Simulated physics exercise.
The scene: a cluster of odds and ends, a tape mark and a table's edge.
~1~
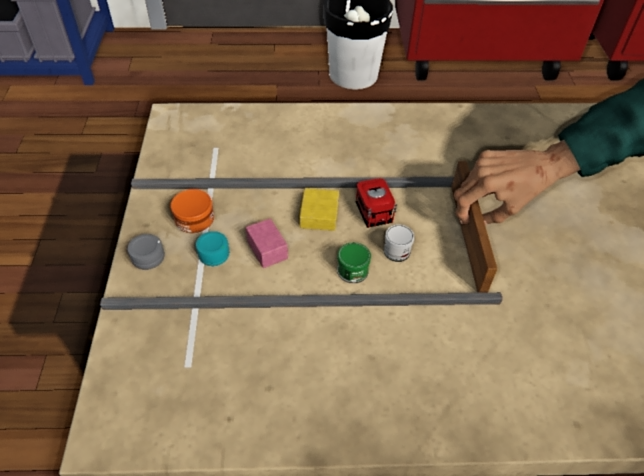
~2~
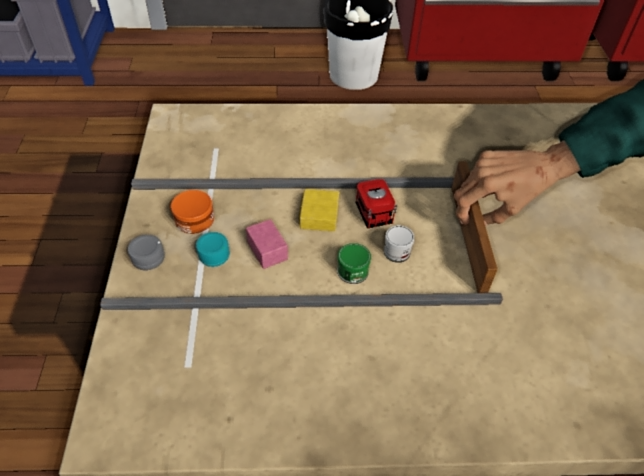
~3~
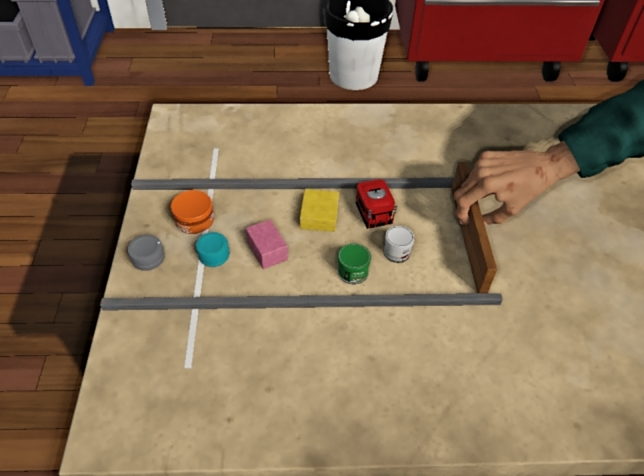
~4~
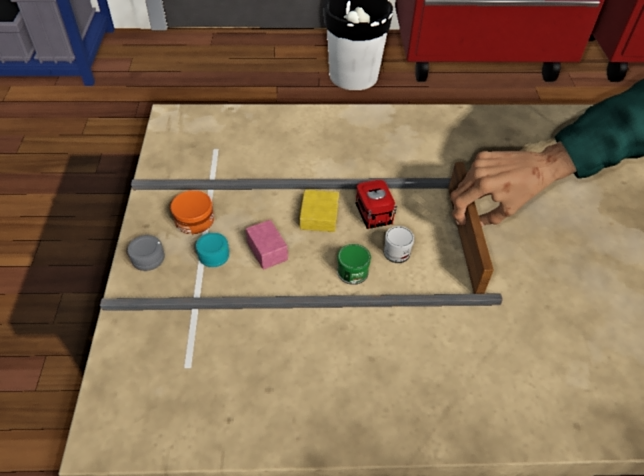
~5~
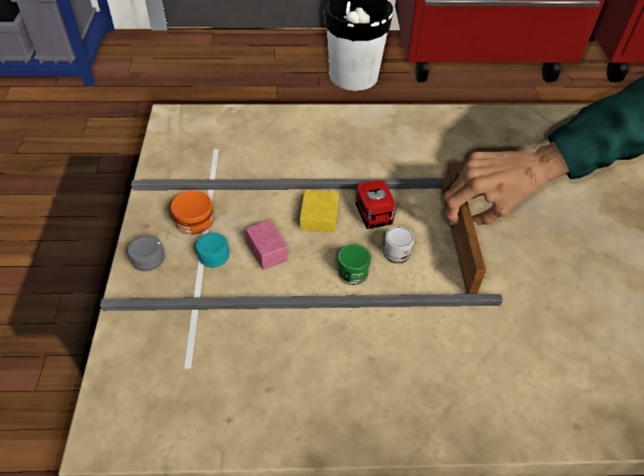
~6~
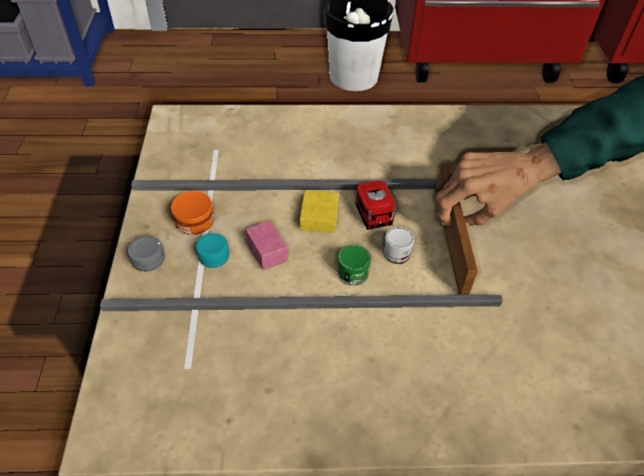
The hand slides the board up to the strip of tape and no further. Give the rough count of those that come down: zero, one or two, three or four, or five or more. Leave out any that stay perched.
As it turns out, the number that fall off is one or two.
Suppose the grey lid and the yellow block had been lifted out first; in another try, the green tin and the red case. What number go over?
First 0, then 1.
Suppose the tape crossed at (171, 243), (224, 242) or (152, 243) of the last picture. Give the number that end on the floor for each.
In that order 3, 0 and 5.
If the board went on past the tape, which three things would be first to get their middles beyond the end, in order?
Earliest first: The grey lid, then the orange tub, then the turquoise lid.
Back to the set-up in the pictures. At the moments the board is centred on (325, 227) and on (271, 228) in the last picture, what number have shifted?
First 4, then 7.
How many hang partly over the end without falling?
1 of them.
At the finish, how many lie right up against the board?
It touches 3.
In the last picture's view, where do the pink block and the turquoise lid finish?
First (160, 246), then (129, 254).
Soon after, none off yet; grey lid at rest near (146, 254); orange tub at rest near (193, 213); turquoise lid at rest near (213, 250).
At rest, the number that fall off is one or two; fallen, grey lid.
